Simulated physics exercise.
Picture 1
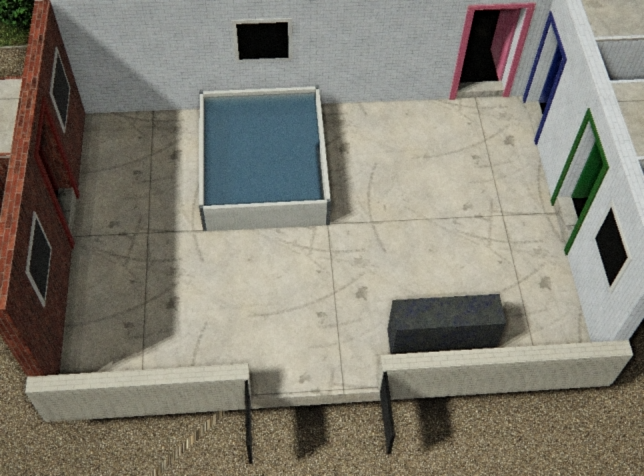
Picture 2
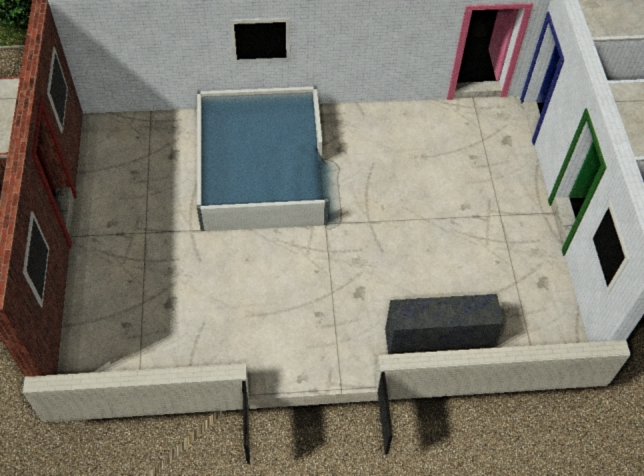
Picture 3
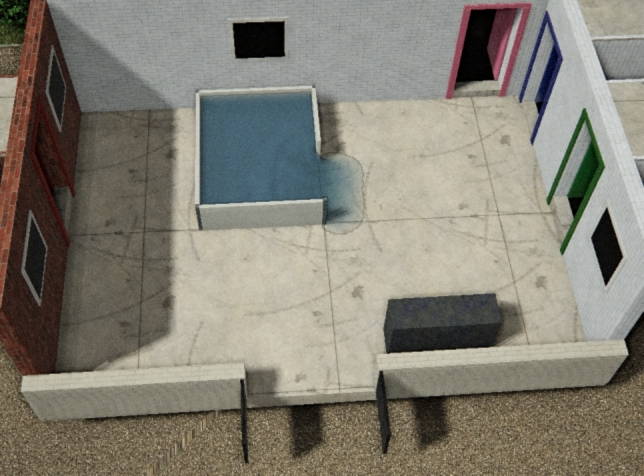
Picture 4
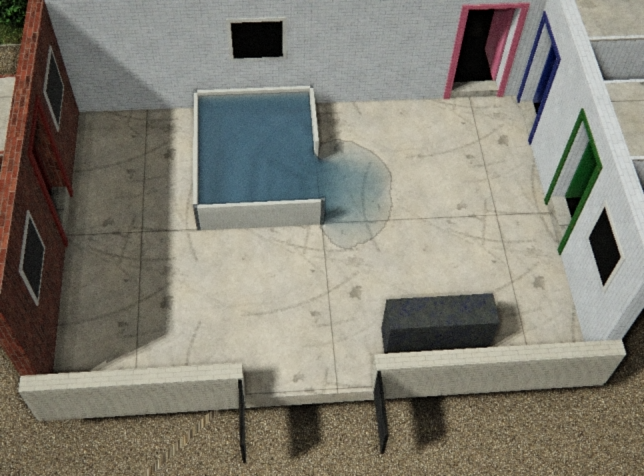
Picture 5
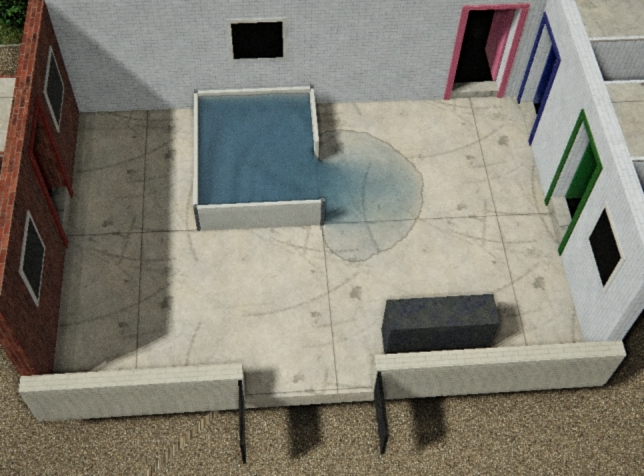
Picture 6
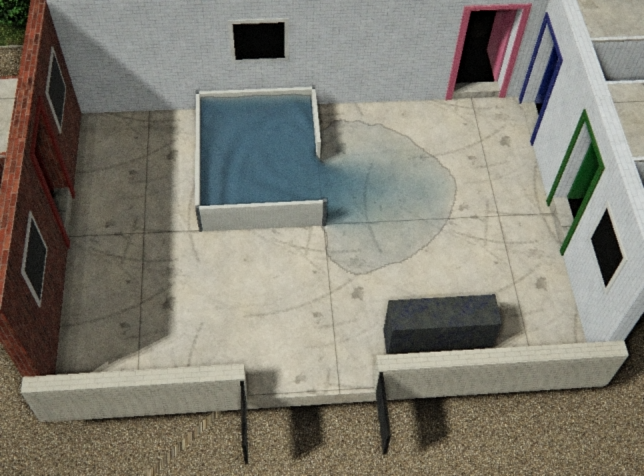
Blue water pouring through a gap in the right side of a walled tank, spreading rightward across a pale yard floor.
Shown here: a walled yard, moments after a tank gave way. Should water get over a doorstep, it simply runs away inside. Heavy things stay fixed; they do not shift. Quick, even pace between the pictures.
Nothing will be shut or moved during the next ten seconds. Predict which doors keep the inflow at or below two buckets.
Prediction: The blue door goes above, the red door stays at or below, the green door stays at or below, the pink door stays at or below.
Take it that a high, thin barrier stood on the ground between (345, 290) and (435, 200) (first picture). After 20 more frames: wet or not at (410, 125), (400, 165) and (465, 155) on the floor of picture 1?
Taking the three spots in turn, they are inundated, inundated and inundated.
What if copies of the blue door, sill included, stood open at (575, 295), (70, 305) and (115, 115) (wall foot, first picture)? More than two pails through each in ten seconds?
Each in turn, the new doors: Breaks the limit, remains within bounds, remains within bounds.
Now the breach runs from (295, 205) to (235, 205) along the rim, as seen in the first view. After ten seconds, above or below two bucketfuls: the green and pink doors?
The green door falls short and the pink door falls short.
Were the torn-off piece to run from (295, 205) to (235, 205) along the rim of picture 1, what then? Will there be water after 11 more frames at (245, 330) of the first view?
Answer: Wet.
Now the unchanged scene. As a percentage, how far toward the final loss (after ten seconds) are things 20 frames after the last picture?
Result, approximate: 25 per cent.
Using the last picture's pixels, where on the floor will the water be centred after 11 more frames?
My reading is close to (343, 187).
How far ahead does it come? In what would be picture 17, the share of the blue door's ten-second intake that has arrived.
Around 5 in a hundred.
A moment on, water covers 30 % of the floor; the blue door not reached, the red door not reached, the green door wet at the sill, nothing in, the pink door not reached.
Next, water covers 40 % of the floor; the blue door under two buckets in, the red door not reached, the green door wet at the sill, nothing in, the pink door wet at the sill, nothing in.
Then, water covers 45 % of the floor; the blue door over two buckets in, the red door not reached, the green door wet at the sill, nothing in, the pink door wet at the sill, nothing in.
Later, water covers 60 % of the floor; the blue door far over two buckets in, the red door not reached, the green door wet at the sill, nothing in, the pink door wet at the sill, nothing in.
In the end, water covers 80 % of the floor; the blue door far over two buckets in, the red door not reached, the green door wet at the sill, nothing in, the pink door wet at the sill, nothing in.
